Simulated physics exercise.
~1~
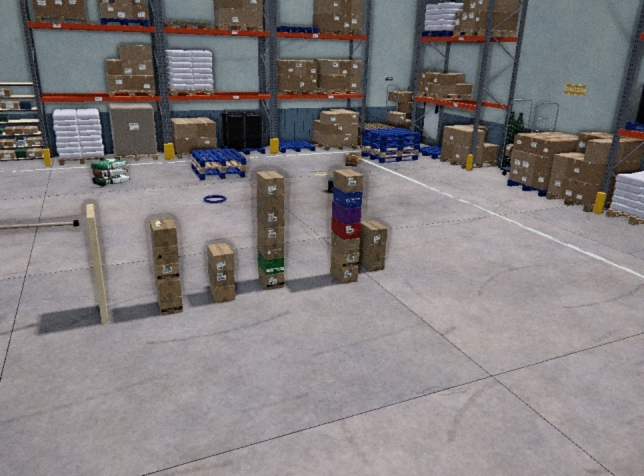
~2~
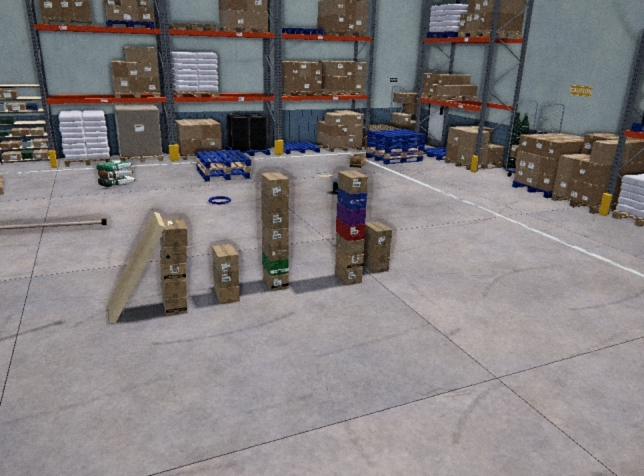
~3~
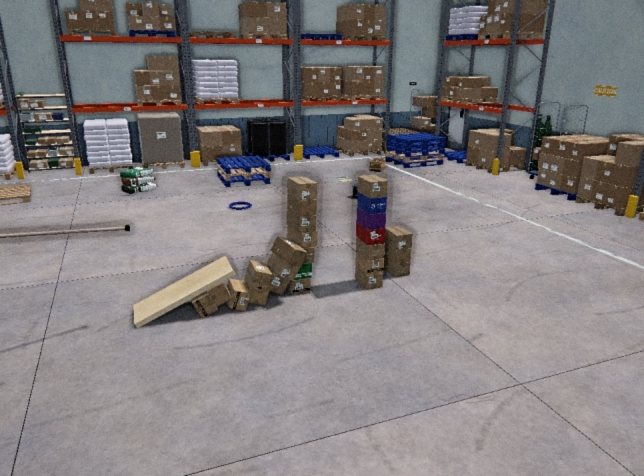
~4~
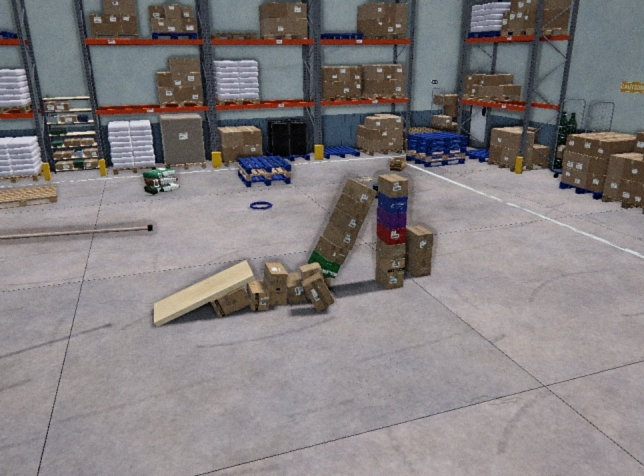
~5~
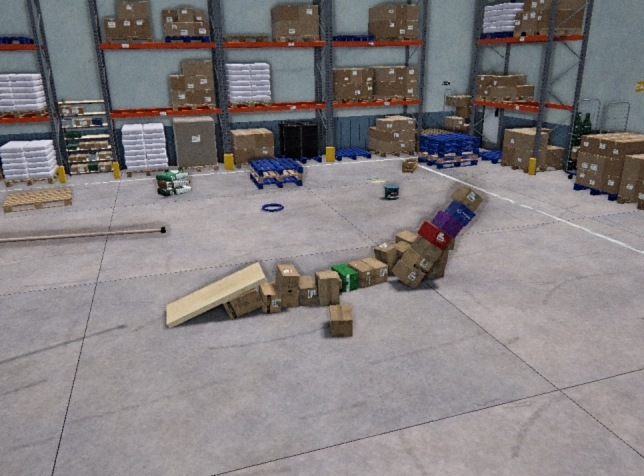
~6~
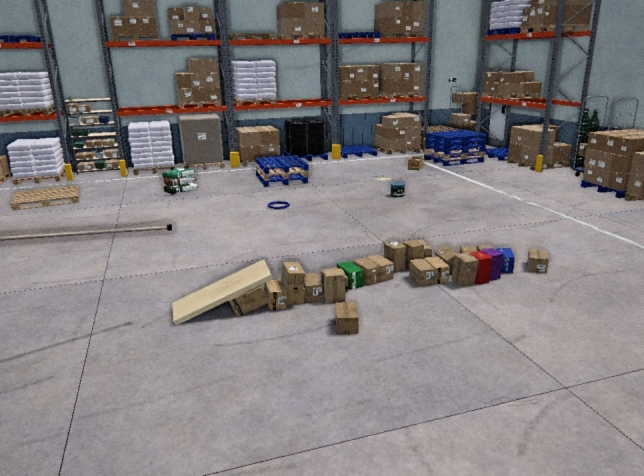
Warehouse floor where an upright board tips right into stacked boxes, toppling pile after pile until they lie in a line.
